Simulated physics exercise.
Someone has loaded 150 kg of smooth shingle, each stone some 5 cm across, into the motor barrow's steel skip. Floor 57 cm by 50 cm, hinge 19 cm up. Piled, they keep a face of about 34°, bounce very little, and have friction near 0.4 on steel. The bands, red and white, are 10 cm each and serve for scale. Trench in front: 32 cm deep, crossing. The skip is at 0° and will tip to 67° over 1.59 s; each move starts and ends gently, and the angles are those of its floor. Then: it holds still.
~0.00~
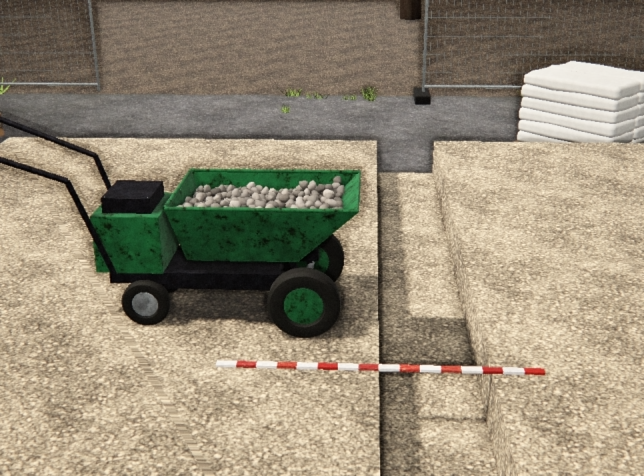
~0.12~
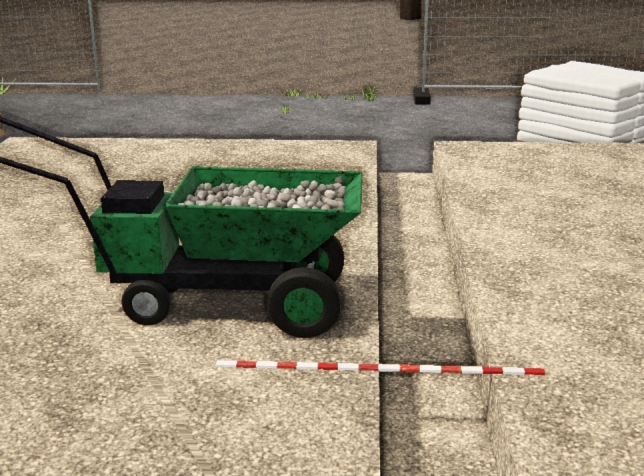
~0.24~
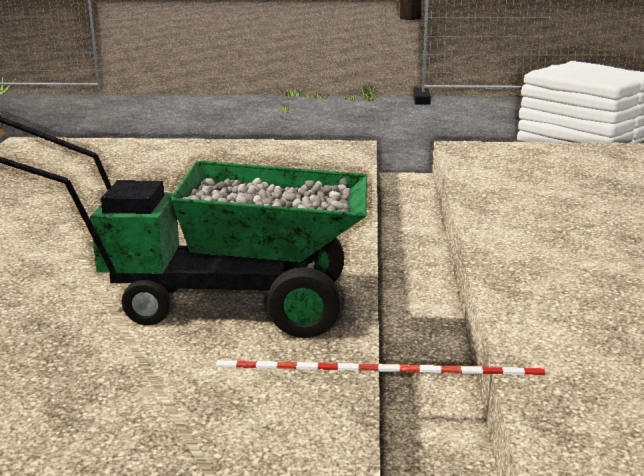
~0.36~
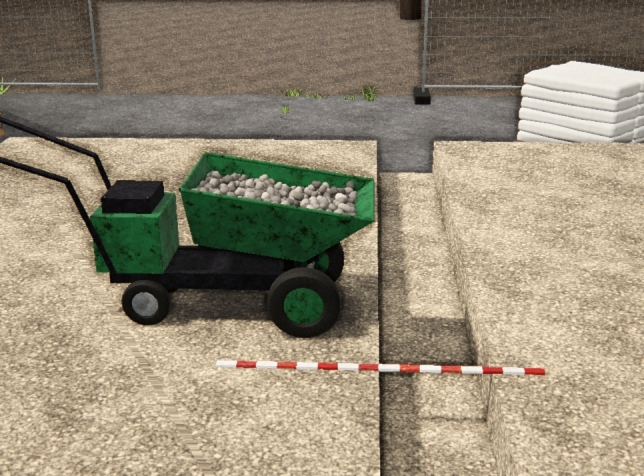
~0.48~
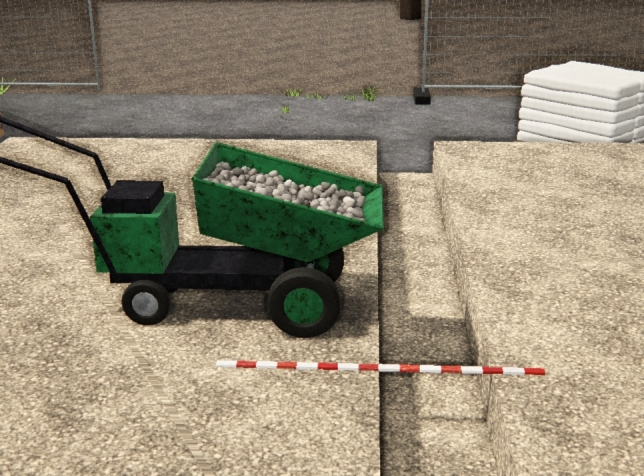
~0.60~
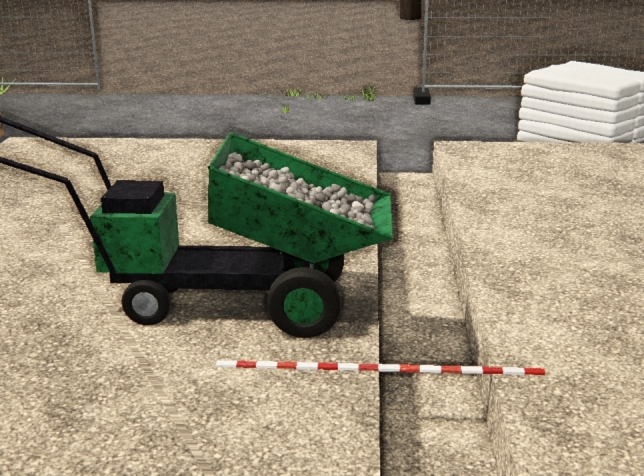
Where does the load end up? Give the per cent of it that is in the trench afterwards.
Some 95 per cent of it.
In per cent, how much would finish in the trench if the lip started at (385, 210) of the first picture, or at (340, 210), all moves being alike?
60 and 100 %.
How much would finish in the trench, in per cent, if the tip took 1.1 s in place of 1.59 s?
Close to 90 per cent then.
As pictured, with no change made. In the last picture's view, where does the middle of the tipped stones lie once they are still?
Roughly (444, 353), I'd say.
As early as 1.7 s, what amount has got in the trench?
Close to 60 per cent has got there by then.
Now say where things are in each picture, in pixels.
In the first frame, lip at (358, 211), floor tilted 0°, highest stones at (287, 190).
In the second frame, the skip is at 1°, its lip at (360, 212); the top of the load is at (279, 191); the stones move at 0.1 m/s on average.
In the third frame, the skip is at 4°, its lip at (366, 216); the top of the load is at (234, 190); the stones move at 0.3 m/s on average.
In the fourth frame, lip at (374, 221), floor tilted 9°, highest stones at (234, 184); the stones move at 0.4 m/s on average.
In the fifth frame, the skip is at 15°, its lip at (383, 228); the top of the load is at (232, 175); the stones move at 0.5 m/s on average.
In the sixth frame, lip at (393, 238), floor tilted 21°, highest stones at (233, 164); the stones move at 0.5 m/s on average.
After 1.2 s the floor is at 56°; 99 % in the skip, 1 % in the trench; the foremost stones are at (435, 293).
After 1.7 s the floor is at 67°; 35 % in the skip, 62 % in the trench, 3 % past the trench; the foremost stones are at (511, 319).
After 2.0 s the floor is at 67°; 10 % in the skip, 86 % in the trench, 5 % past the trench; the foremost stones are at (563, 310).
After 4.0 s the floor is at 67°; 0 % in the skip, 95 % in the trench, 5 % past the trench; the foremost stones are at (593, 312).
